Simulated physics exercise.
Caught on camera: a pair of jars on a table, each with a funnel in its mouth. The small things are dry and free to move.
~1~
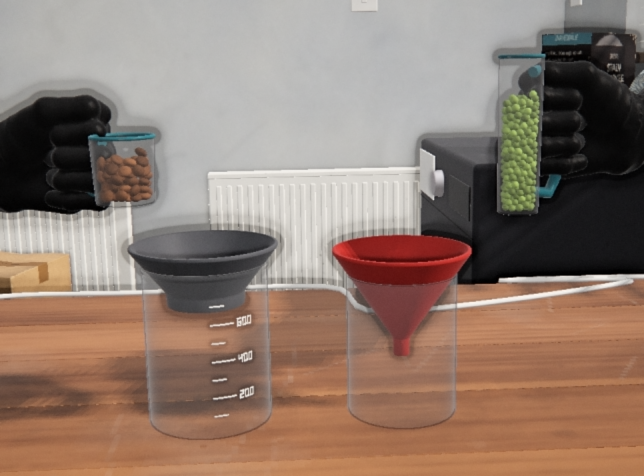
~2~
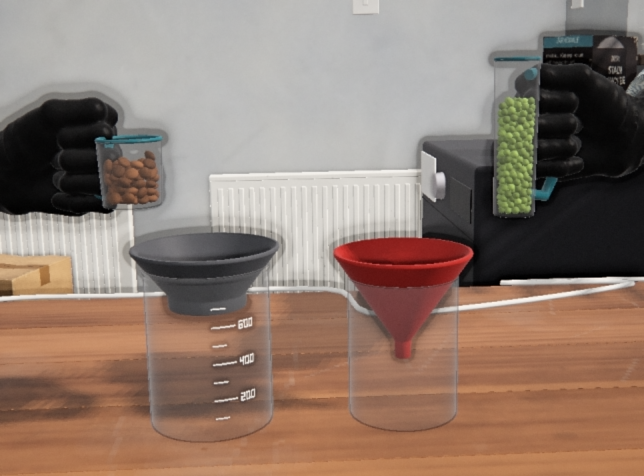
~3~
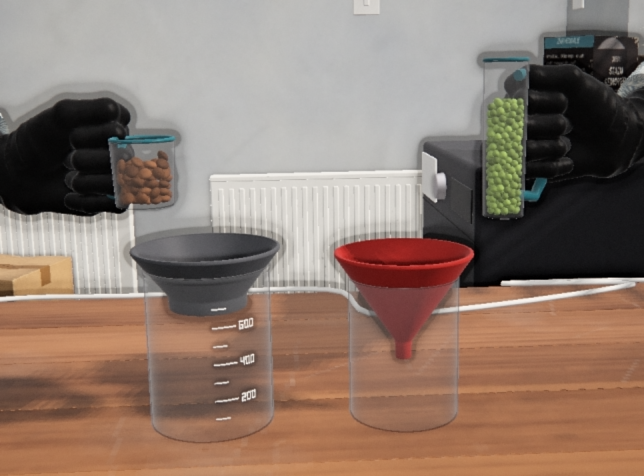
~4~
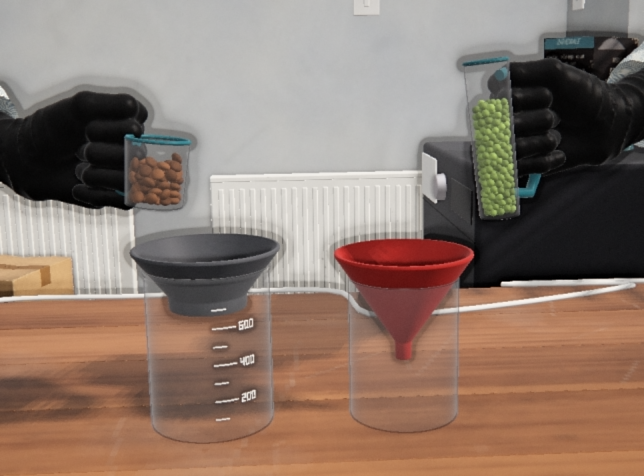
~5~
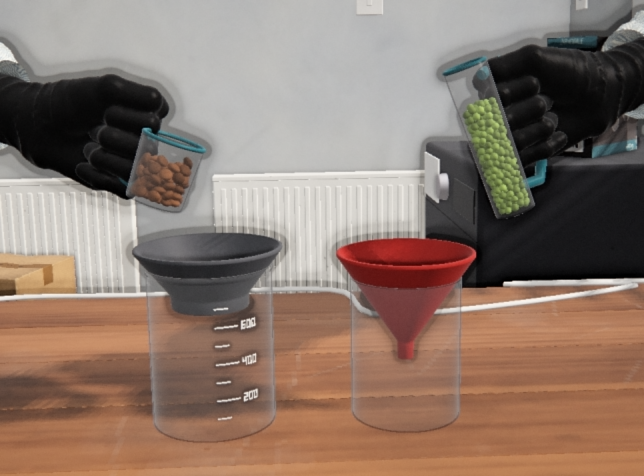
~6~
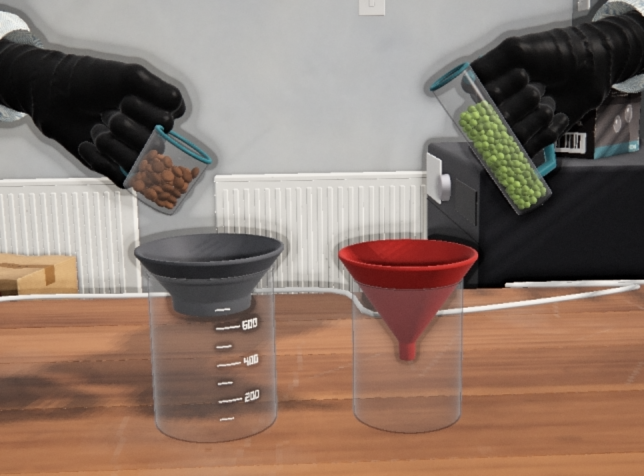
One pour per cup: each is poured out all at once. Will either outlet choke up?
In order: Left funnel: I expect a smooth flow, right: I expect a stoppage.
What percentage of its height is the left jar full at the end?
I'd say close to 10 in a hundred.
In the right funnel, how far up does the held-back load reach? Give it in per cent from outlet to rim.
Reading: Around 70 per cent.
Then, 0.41 s past the last view, left, all still in the cup; right, all still in the cup.
Then, 0.77 s past the last view, left, most still in the cup, a small part in or over the funnel, a small part down in the jar; right, nearly all still in the cup, a stray few in or over the funnel.
Then, 1.07 s past the last view, left, a small part still in the cup, about a quarter in or over the funnel, about two thirds down in the jar; right, about half still in the cup, about half in or over the funnel, a stray few down in the jar.
Finally, left, all down in the jar; right, nearly all stuck in the funnel, a stray few down in the jar.
